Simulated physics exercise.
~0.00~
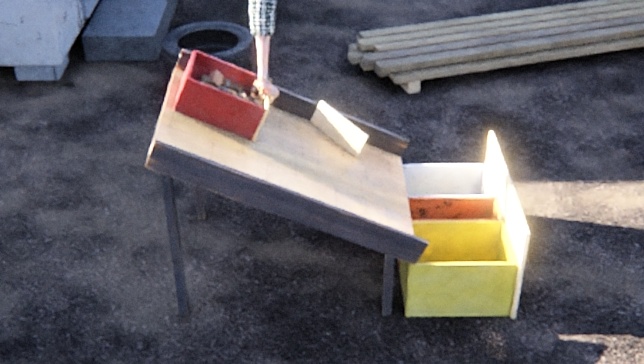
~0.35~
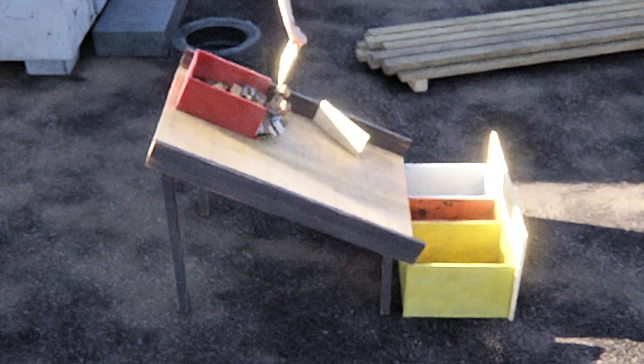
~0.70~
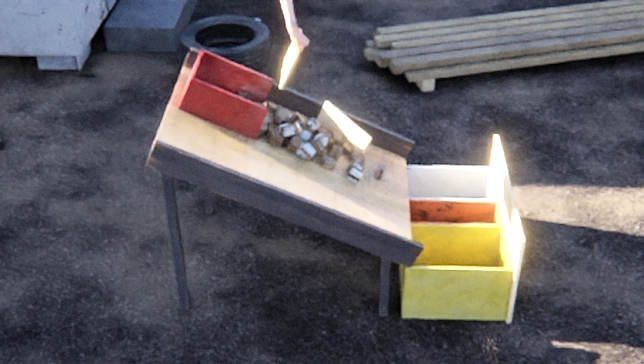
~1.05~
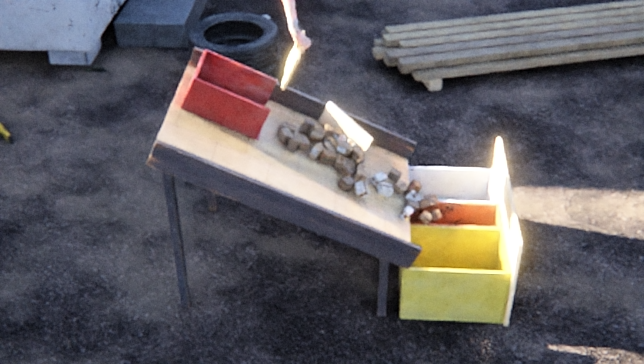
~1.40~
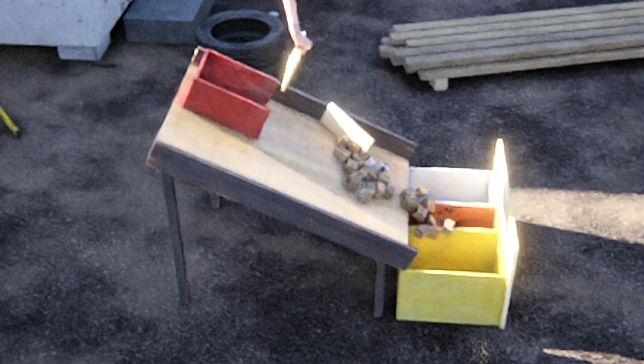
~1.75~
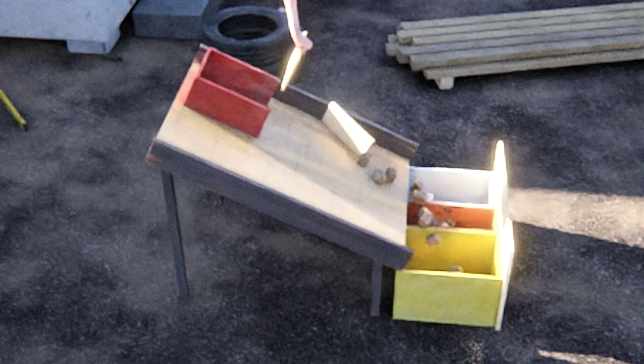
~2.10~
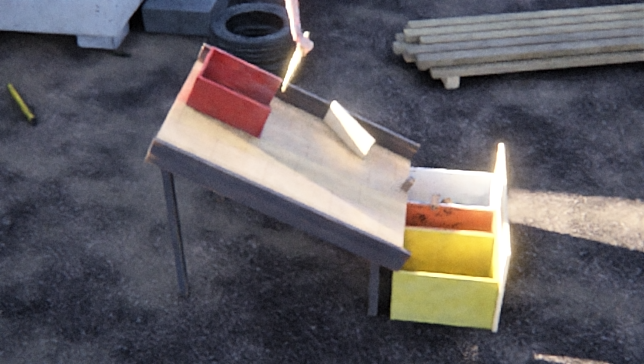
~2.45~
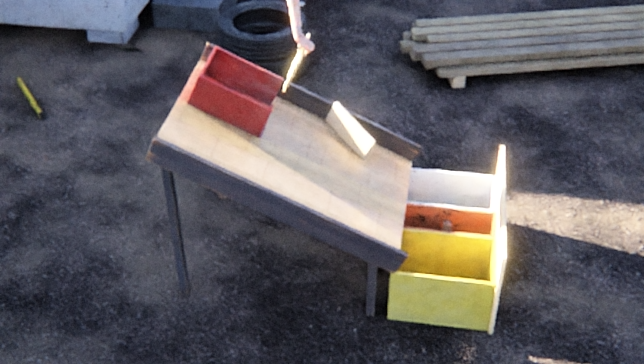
On a sloping table outdoors, small chunks spill from a red pen into bins below.
